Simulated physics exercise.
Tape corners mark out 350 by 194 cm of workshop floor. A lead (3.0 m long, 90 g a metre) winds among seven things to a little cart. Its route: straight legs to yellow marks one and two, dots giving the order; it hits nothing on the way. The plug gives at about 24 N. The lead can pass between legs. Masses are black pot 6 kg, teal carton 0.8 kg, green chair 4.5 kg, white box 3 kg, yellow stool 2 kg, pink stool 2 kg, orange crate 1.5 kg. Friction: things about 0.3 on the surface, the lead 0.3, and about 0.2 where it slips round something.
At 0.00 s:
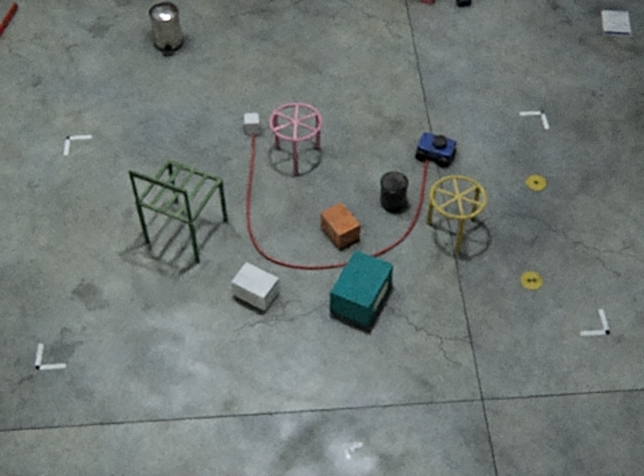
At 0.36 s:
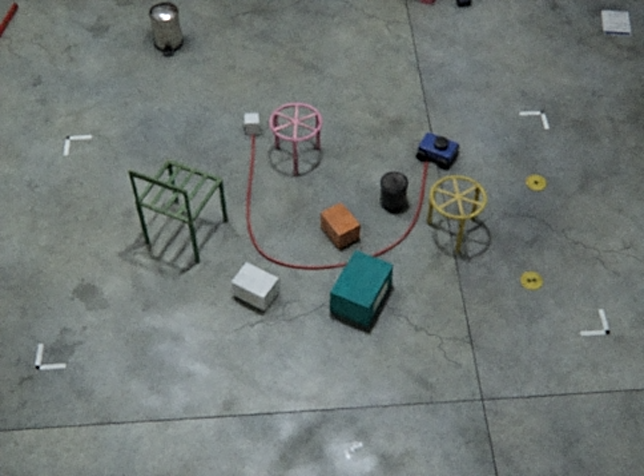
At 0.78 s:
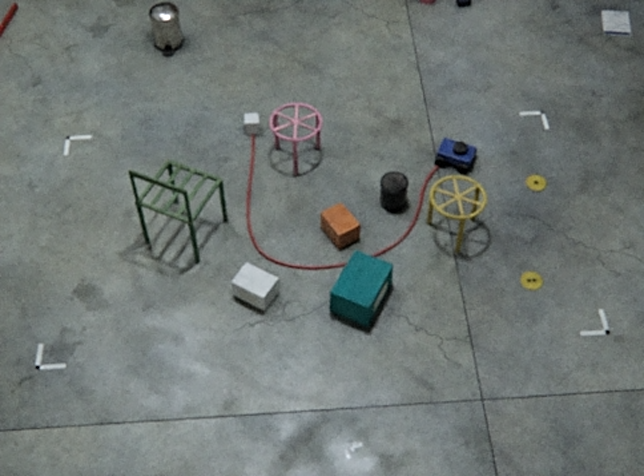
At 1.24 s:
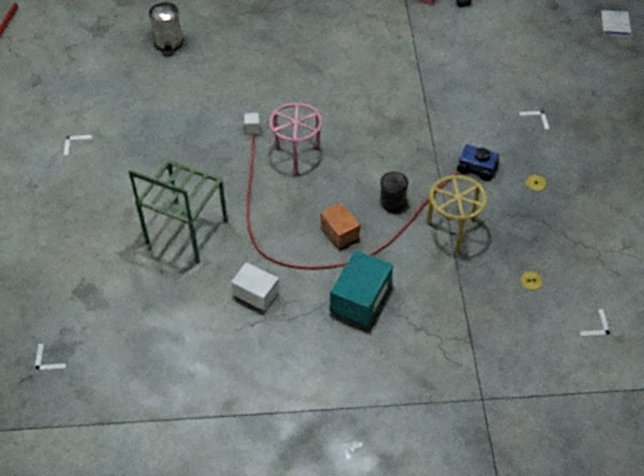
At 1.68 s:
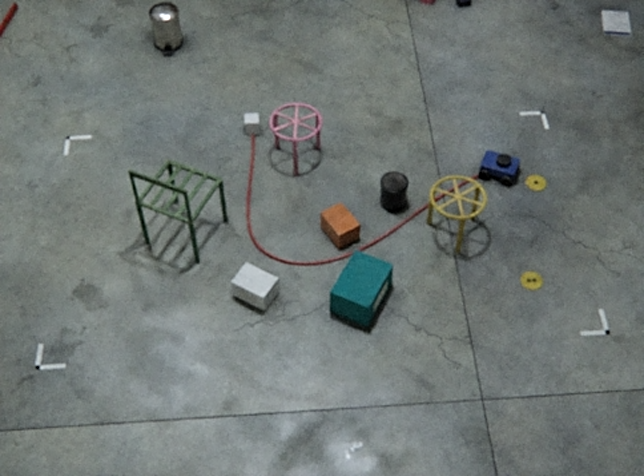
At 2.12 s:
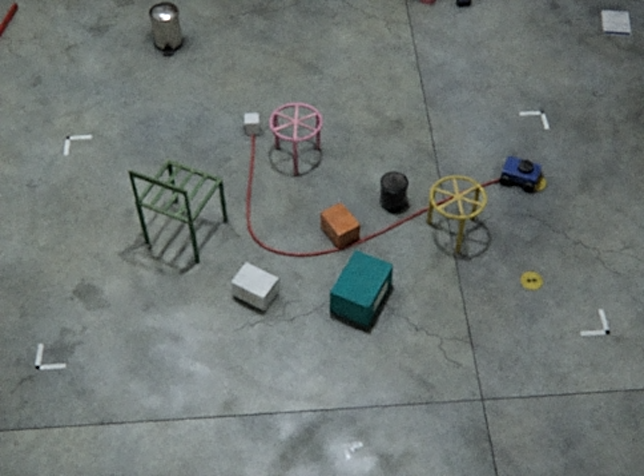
A red lead winds across a grey concrete floor, seen from above, from a small white block at upper left to a little blue cart on the right. Around it sit a green chair-like frame, pink and yellow stools, a dark canister, and orange, white and teal boxes. The cart rolls right and slightly down past the yellow stool, drawing the lead's curve straighter, while the camera and boxes stay still.
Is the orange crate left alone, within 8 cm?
Verdict: The orange crate keeps its place.
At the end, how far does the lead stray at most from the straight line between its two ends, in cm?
Some 60 cm.
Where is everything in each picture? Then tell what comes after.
The first frame shows orange crate (340, 218); marks (536, 183) (532, 281); lead runs through (252, 160) (249, 226) (310, 268) (395, 245); cart (429, 152).
In the second frame, lead runs through (252, 160) (310, 268); cart (431, 152).
In the third frame, lead runs through (252, 160) (310, 268); cart (449, 157).
In the fourth frame, lead runs through (252, 160) (310, 268); cart (470, 163).
In the fifth frame, lead runs through (252, 160) (313, 264); cart (492, 169).
The sixth frame shows orange crate (340, 218); lead runs through (252, 160) (249, 226) (321, 253) (401, 222); cart (513, 175).
At 2.9 s, cart at (536, 193), lead slack at the fixed end; nothing else has moved.
At 3.7 s, cart at (534, 224), lead slack at the fixed end; nothing else has moved.
At 4.5 s, cart at (533, 256), lead slack at the fixed end; nothing else has moved.
At 5.2 s, cart at (531, 279), lead slack at the fixed end; nothing else has moved.
At 5.6 s, cart at (531, 279), lead slack at the fixed end; orange crate 0 cm off its start at (340, 218).
